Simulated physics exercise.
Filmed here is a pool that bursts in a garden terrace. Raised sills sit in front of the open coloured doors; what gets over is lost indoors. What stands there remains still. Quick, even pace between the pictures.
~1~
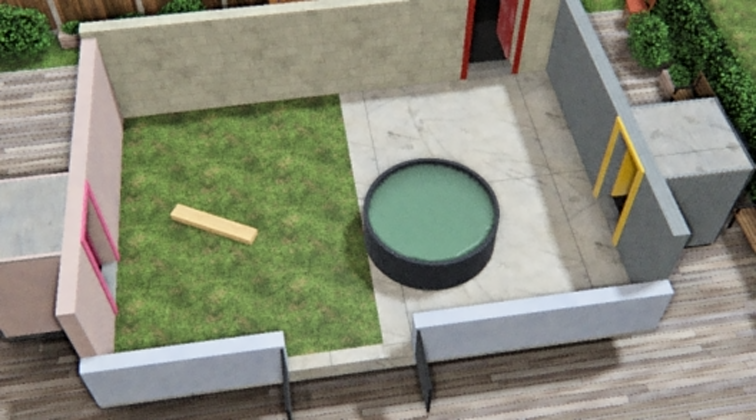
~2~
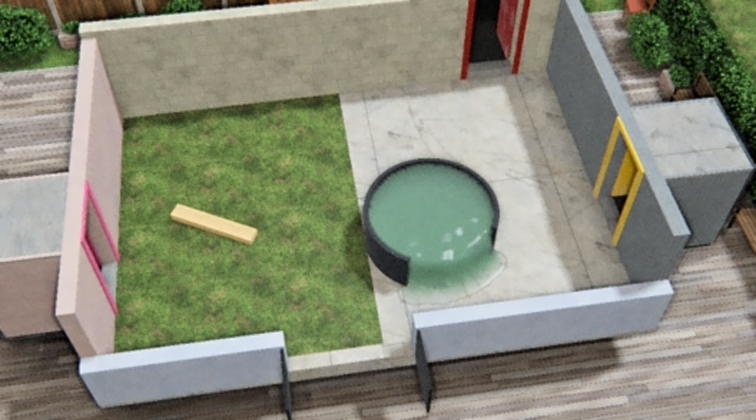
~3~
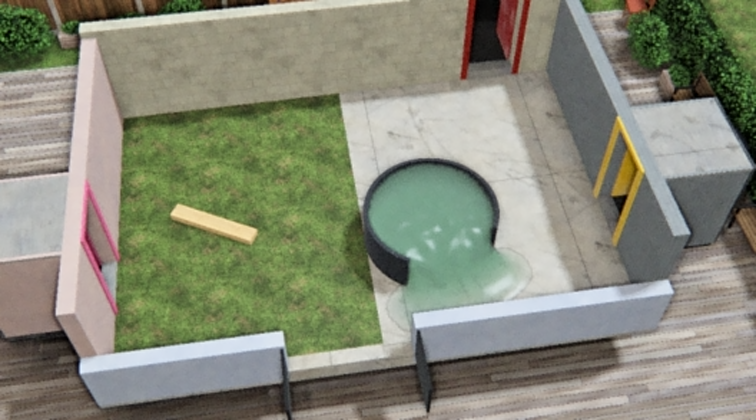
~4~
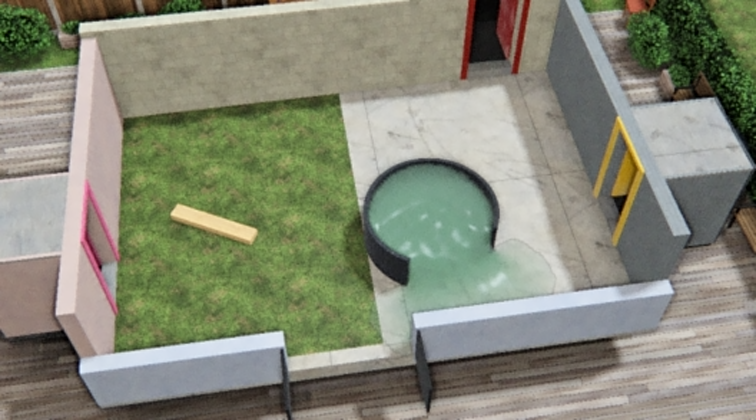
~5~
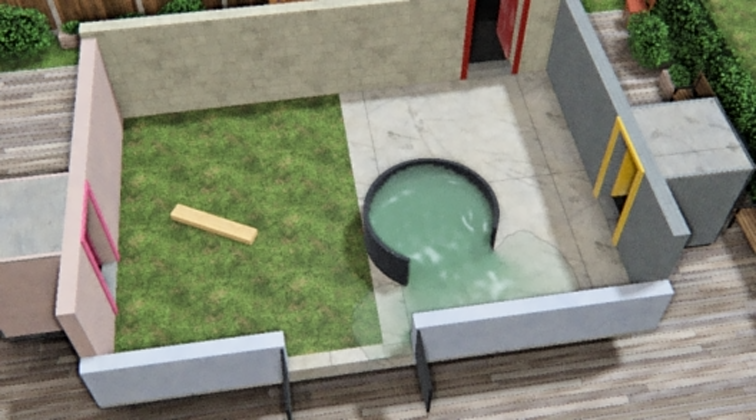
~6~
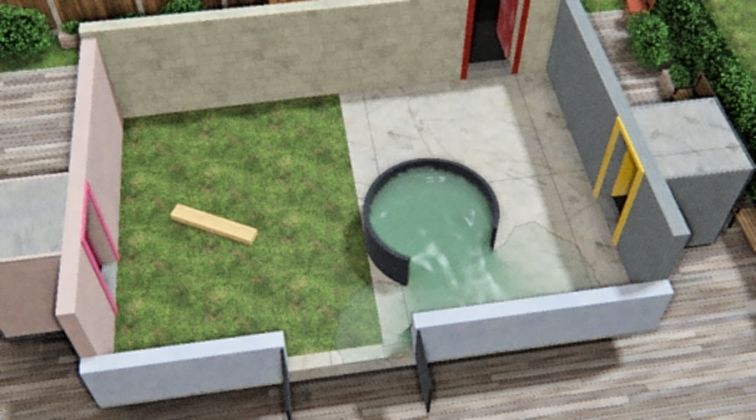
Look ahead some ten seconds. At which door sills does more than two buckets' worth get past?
At the end, the pink door is going to stay within two buckets; the yellow door is going to be swamped; the red door is going to stay within two buckets.
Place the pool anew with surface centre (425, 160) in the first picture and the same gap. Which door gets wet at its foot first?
Answer: The yellow door.
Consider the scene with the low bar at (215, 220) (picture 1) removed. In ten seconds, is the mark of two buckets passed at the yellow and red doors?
Yellow door flooded, red door not flooded.
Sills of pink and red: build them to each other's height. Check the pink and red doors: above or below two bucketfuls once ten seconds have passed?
Result: Pink door remains below the line, red door crosses the line.
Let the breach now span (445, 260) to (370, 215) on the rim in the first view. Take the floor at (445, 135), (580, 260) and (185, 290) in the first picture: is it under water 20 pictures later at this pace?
Going through them one by one, I'd say high and dry, then waterlogged, then waterlogged.
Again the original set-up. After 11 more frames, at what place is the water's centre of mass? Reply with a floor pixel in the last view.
About (477, 272) in the last view.
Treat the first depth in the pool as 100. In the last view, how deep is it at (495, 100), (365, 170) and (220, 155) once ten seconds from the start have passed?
Going place by place: 6 %, 4 % and 6 %.
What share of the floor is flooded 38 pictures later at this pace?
Share estimate: About 70 per cent.
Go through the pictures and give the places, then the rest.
In the first picture, still water in the round tank at (431, 212).
In the second picture, the front is at (403, 293), out from the gap at (458, 274).
In the third picture, the front is at (524, 263), out from the gap at (458, 276).
In the fourth picture, the front is at a hidden place, out from the gap at (458, 277).
In the fifth picture, water pours out at (458, 277) and has run to a hidden place.
In the sixth picture, water pours out at (458, 277) and has run to a hidden place.
A moment on, water covers 15 % of the floor; the pink door not reached, the yellow door not reached, the red door not reached.
Next, water covers 20 % of the floor; the pink door not reached, the yellow door wet at the sill, nothing in, the red door not reached.
Then, water covers 45 % of the floor; the pink door not reached, the yellow door over two buckets in, the red door wet at the sill, nothing in.
Later, water covers 70 % of the floor; the pink door wet at the sill, nothing in, the yellow door over two buckets in, the red door wet at the sill, nothing in.
In the end, water covers 95 % of the floor; the pink door under two buckets in, the yellow door over two buckets in, the red door wet at the sill, nothing in.
